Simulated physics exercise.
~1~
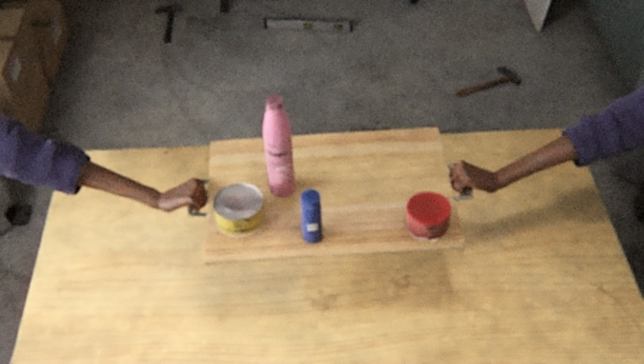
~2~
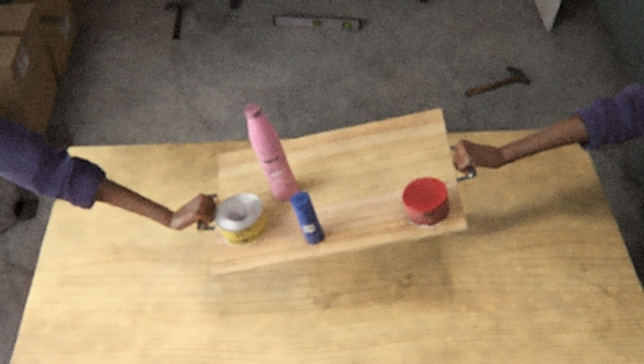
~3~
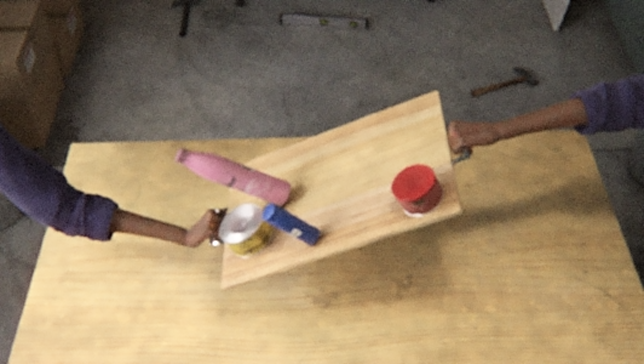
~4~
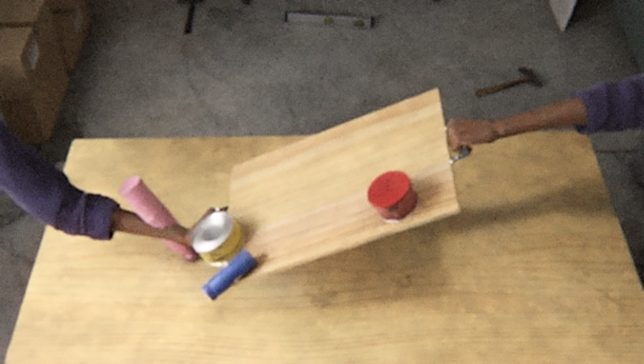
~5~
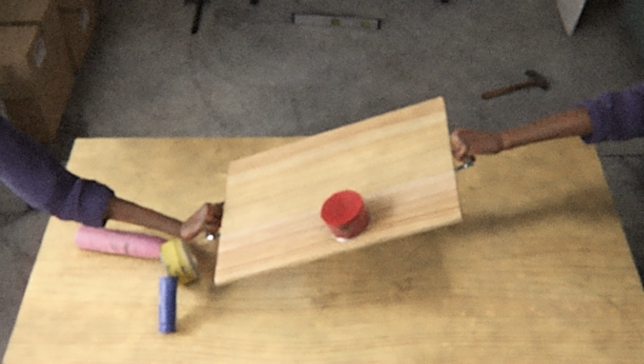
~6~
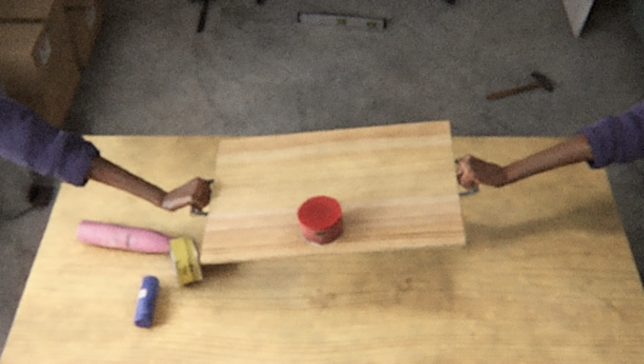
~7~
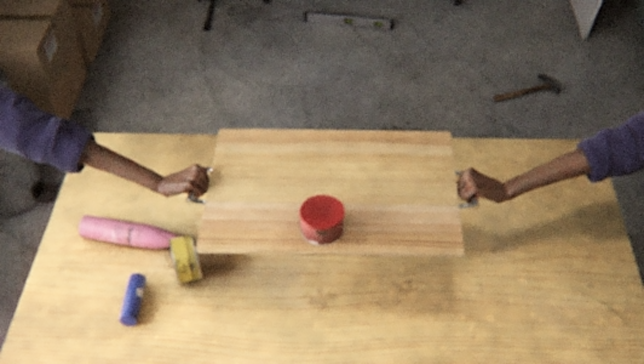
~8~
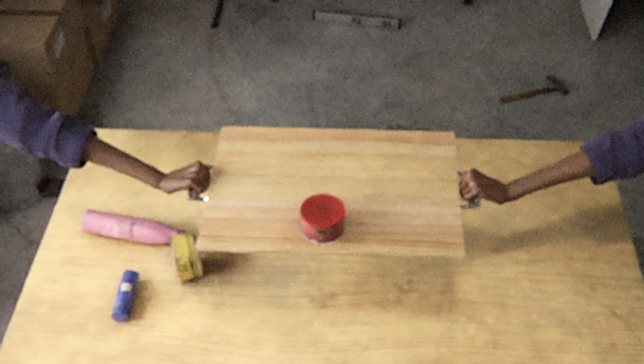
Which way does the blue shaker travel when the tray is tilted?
The blue shaker moves to the left, coming off the lowered side of the tray and ending up on the table.
